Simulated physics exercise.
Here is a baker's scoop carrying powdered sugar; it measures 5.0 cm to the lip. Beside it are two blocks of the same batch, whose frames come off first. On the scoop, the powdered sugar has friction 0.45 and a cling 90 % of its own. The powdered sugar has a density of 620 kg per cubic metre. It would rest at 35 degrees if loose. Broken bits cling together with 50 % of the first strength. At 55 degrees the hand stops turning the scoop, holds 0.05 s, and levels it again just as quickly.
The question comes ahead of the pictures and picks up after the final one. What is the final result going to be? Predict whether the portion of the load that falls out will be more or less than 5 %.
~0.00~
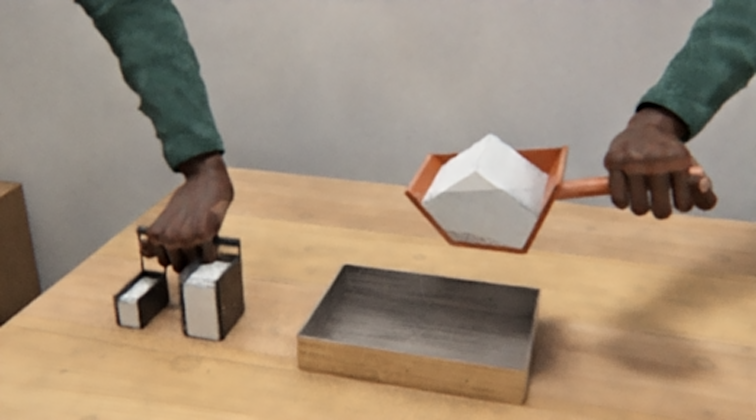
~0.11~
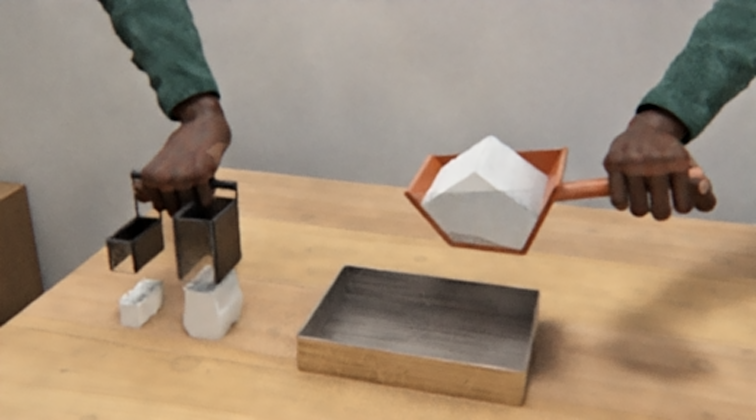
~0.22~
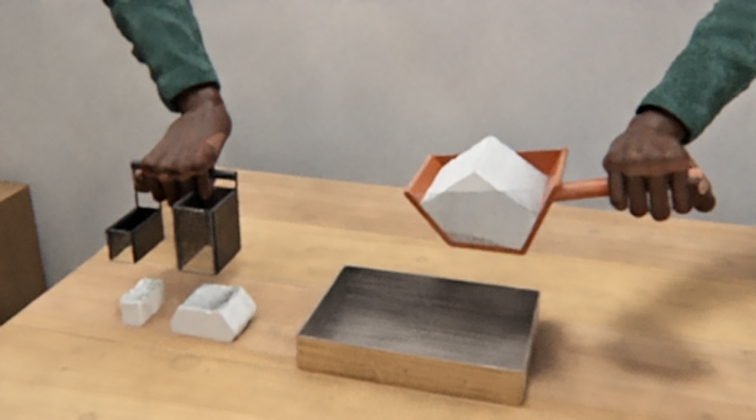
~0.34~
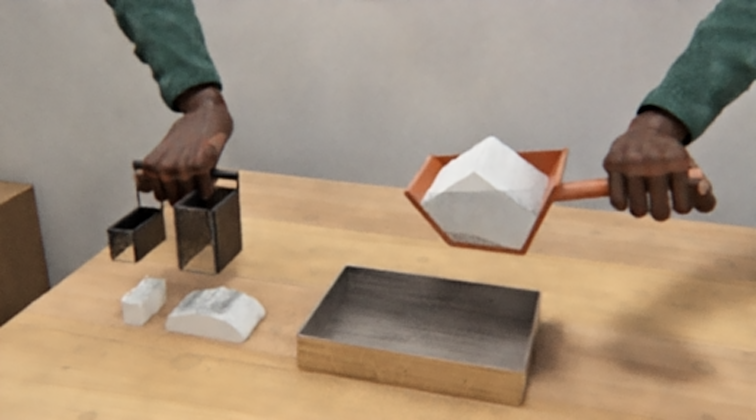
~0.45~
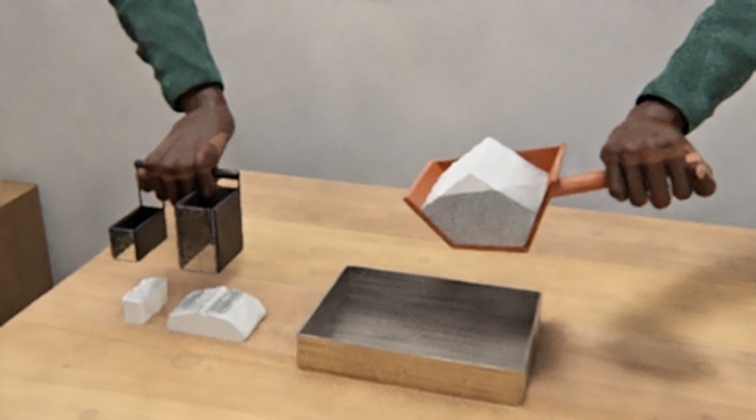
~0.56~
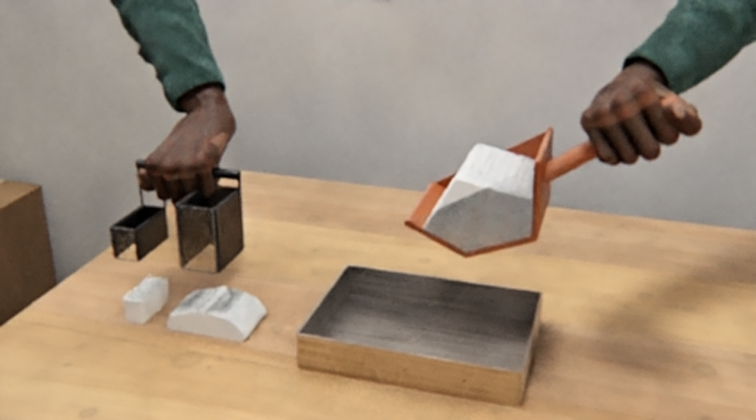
My prediction is more.
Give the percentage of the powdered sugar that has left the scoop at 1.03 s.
It works out at roughly 20 percent.
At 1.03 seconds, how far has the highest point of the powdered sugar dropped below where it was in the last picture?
About 2.0 centimetres.
By 0.78 s, the scoop is at 54 degrees and 0 % has left it.
By 1.03 s, the scoop is at 40 degrees and 20 % has left it.
By 1.28 s, the scoop is at 1 degrees and 22 % has left it.
By 1.54 s, the scoop is at 0 degrees and 22 % has left it.
By 1.65 s, at the end, the scoop is at 0 degrees and 22 % has left it.
